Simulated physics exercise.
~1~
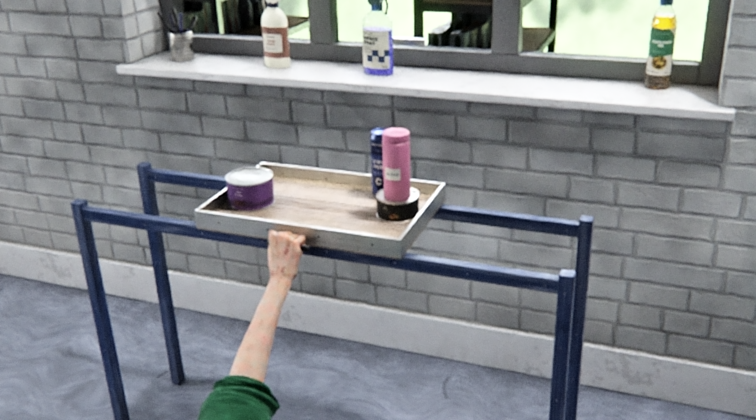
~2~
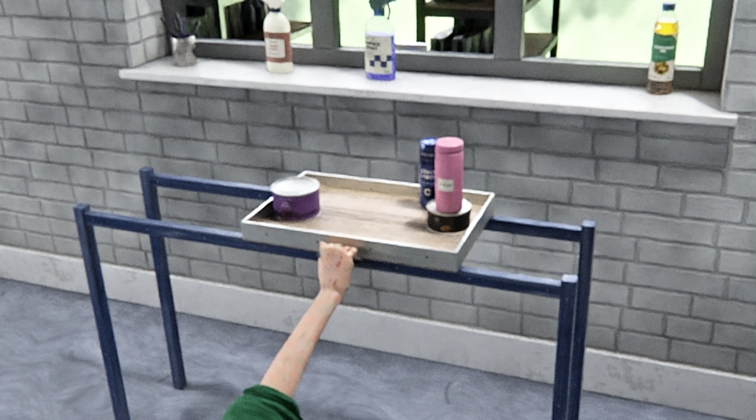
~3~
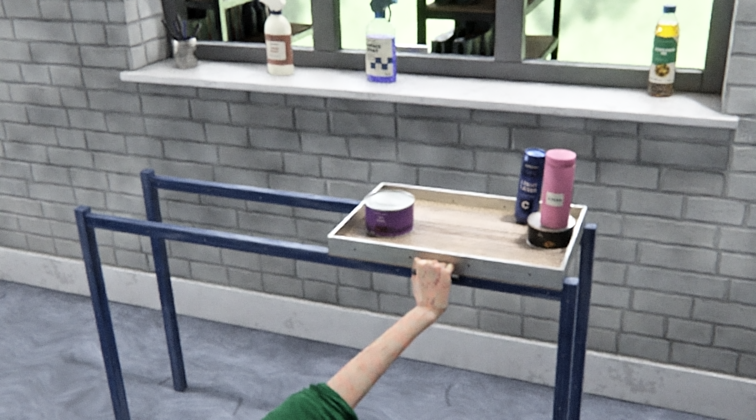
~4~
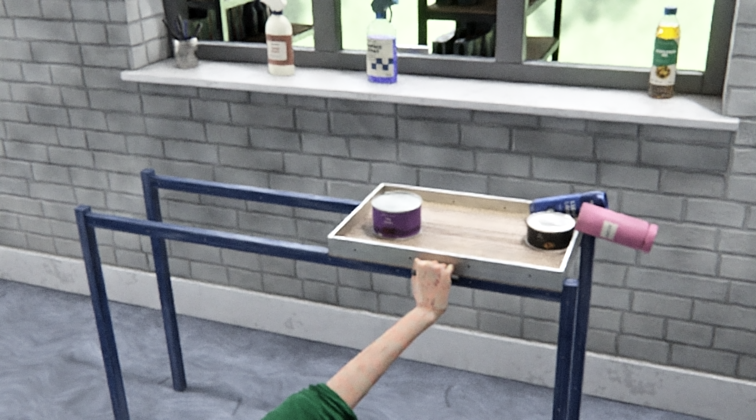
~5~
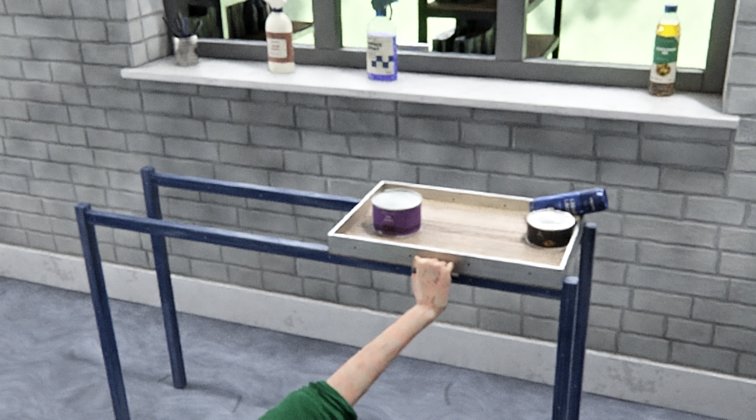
A hand slides the tray right until the pink jar falls off and the blue can tips over.
